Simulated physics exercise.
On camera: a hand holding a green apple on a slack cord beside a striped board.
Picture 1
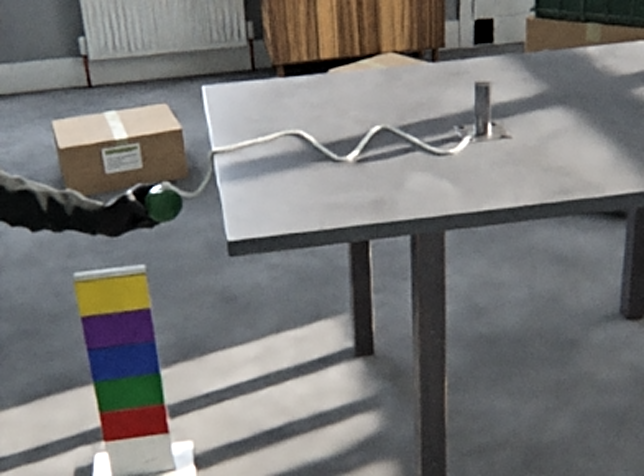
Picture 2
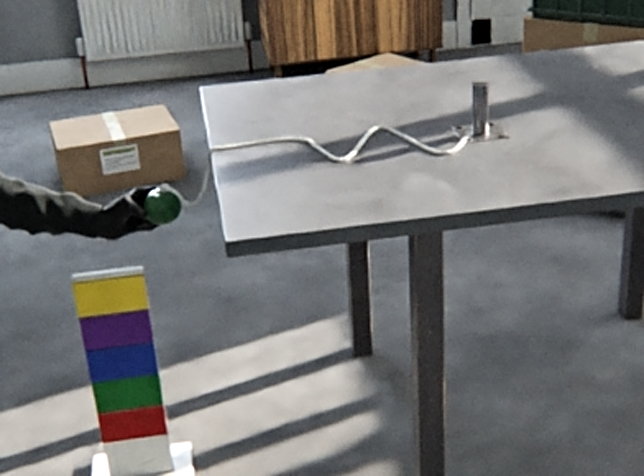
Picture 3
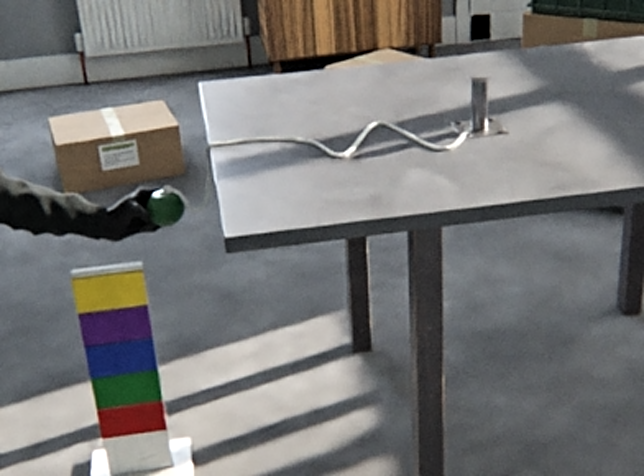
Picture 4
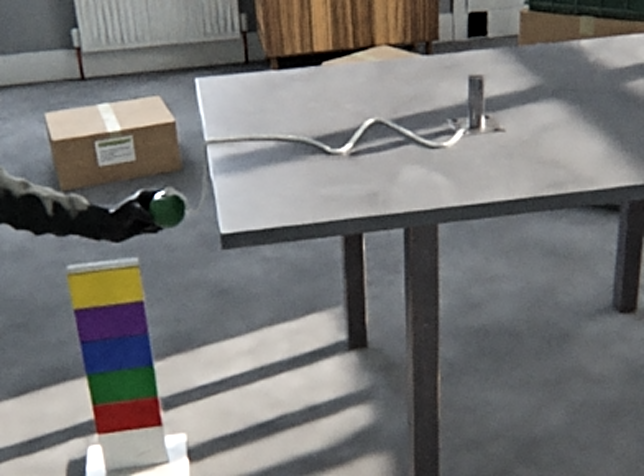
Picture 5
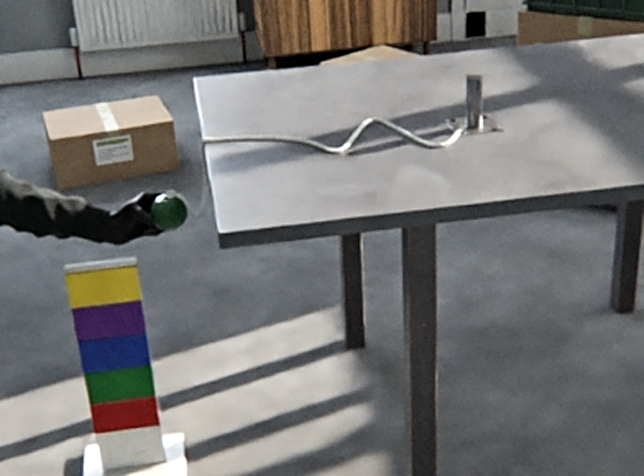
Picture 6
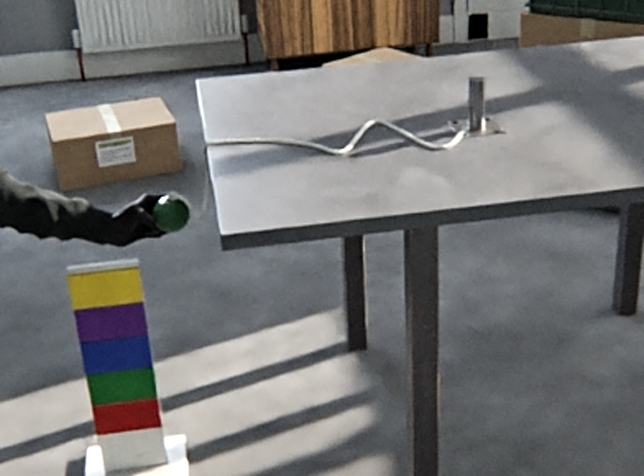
A dark-sleeved hand at the left holds a small green ball-like object on a slack pale cord, in a grey-floored room seen from slightly above. The cord lies wavy across a grey table to a short metal post, with a board striped yellow, purple, blue, green and red below the hand. The cord's near waves flatten, the hand barely shifts, and the view drifts very slightly.
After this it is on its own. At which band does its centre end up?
At red.
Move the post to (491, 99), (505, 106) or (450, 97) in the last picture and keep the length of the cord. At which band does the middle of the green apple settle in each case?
It would be green; green; red.
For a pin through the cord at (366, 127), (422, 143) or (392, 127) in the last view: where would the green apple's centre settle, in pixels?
The places are (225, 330), (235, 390) and (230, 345).
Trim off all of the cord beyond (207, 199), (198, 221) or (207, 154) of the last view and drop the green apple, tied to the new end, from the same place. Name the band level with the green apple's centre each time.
It would be blue; green; purple.
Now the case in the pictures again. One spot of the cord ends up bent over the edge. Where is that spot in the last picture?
Near (339, 153).
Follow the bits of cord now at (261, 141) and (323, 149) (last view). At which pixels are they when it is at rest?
The first at (216, 243), the second at (210, 178).
Soon after, apple near (232, 389); level with red.
Then, apple near (245, 412); level with red.
At rest, apple near (237, 411); level with red. Its centre hangs level with the red band.
